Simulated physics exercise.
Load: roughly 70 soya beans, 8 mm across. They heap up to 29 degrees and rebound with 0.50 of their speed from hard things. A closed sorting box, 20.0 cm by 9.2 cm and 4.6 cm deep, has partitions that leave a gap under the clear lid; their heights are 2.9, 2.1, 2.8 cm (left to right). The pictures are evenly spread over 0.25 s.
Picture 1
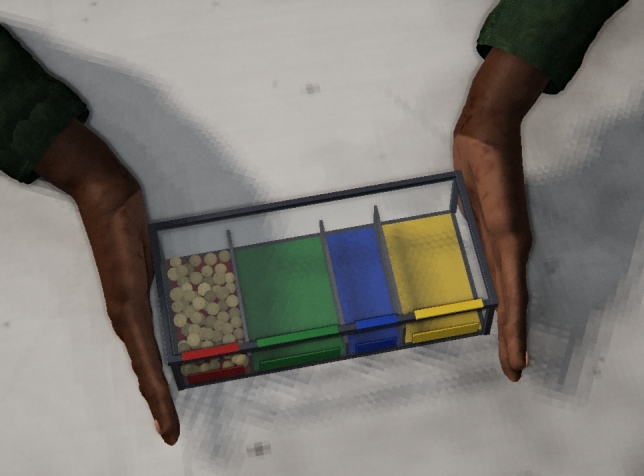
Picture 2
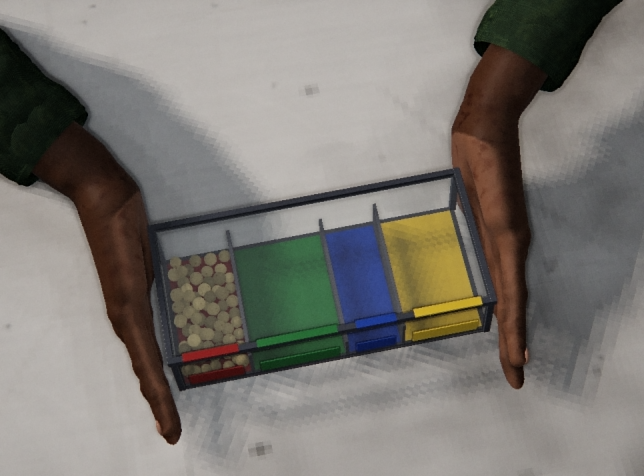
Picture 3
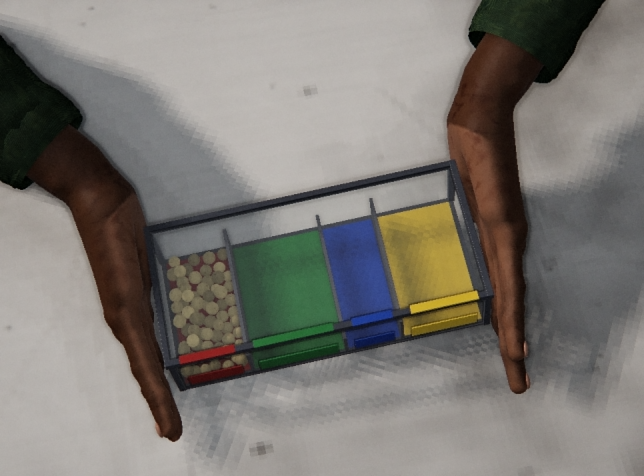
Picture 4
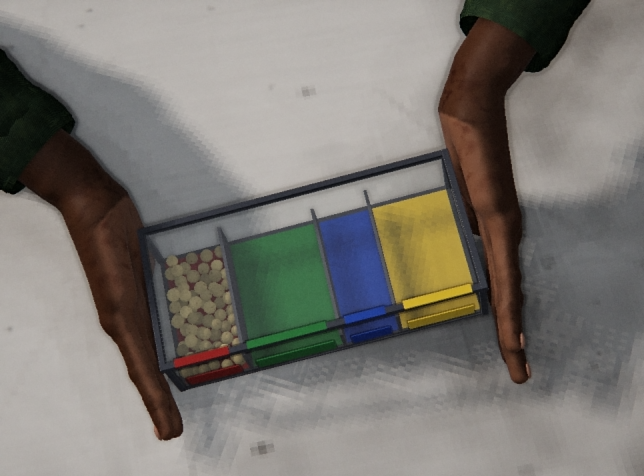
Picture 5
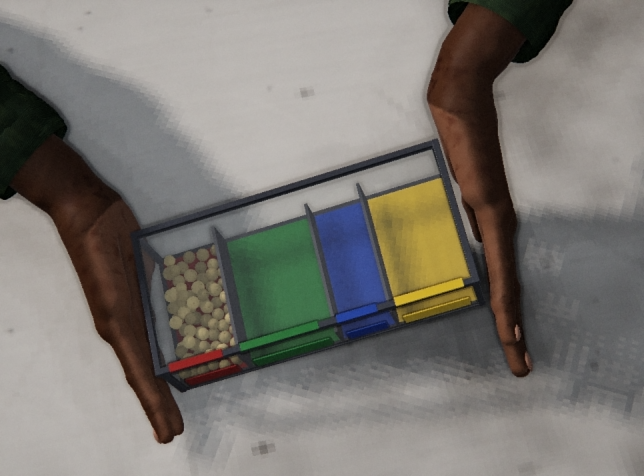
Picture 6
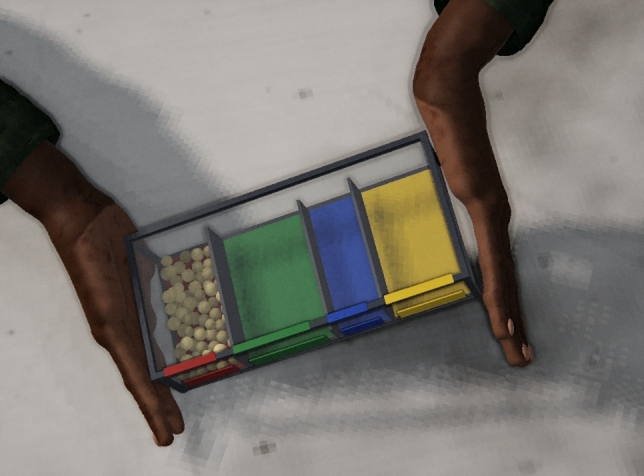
On a pale surface, two hands gradually tilt a box of beans down toward the left.
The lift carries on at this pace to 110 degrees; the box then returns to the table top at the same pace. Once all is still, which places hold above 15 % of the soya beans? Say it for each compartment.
Red over, blue under, green under, yellow under.
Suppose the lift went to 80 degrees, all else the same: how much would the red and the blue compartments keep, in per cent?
Then: Red 100, blue 0.
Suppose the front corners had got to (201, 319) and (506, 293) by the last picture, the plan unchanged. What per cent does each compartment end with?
Red 25; blue 10; green 5; yellow 65.
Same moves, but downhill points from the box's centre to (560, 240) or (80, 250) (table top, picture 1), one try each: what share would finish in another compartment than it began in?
About 70 and 0 per cent.
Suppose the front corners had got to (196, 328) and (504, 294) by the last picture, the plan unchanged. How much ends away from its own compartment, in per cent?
It would be near 70 per cent.
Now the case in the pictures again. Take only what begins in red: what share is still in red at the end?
About 100 per cent.
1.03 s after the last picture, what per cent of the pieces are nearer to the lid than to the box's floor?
Some 60 per cent.
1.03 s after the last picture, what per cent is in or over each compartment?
Red 100; blue 0; green 0; yellow 0.
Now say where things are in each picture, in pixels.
Box tilt 0 degrees, front corners at (174, 358) and (490, 301); red 100 %, in the first picture.
Box tilt 1 degrees, front corners at (174, 359) and (489, 298), in the second picture.
Box tilt 4 degrees, front corners at (171, 361) and (486, 292), lowest corner left front, in the third picture.
Box tilt 9 degrees, front corners at (166, 365) and (480, 285), lowest corner left front, in the fourth picture.
Box tilt 14 degrees, front corners at (162, 369) and (472, 278), lowest corner left front, in the fifth picture.
Box tilt 18 degrees, front corners at (157, 374) and (462, 273), lowest corner left front; red 100 %, in the sixth picture.
Then, 1.03 s after the last picture, tilt 110 degrees; red 100 %.
Then, 1.71 s after the last picture, tilt 49 degrees; red 100 %.
Then, 2.43 s after the last picture, tilt 0 degrees; red 100 %.
In the end, red 100 %, blue 0 %, green 0 %, yellow 0 %.
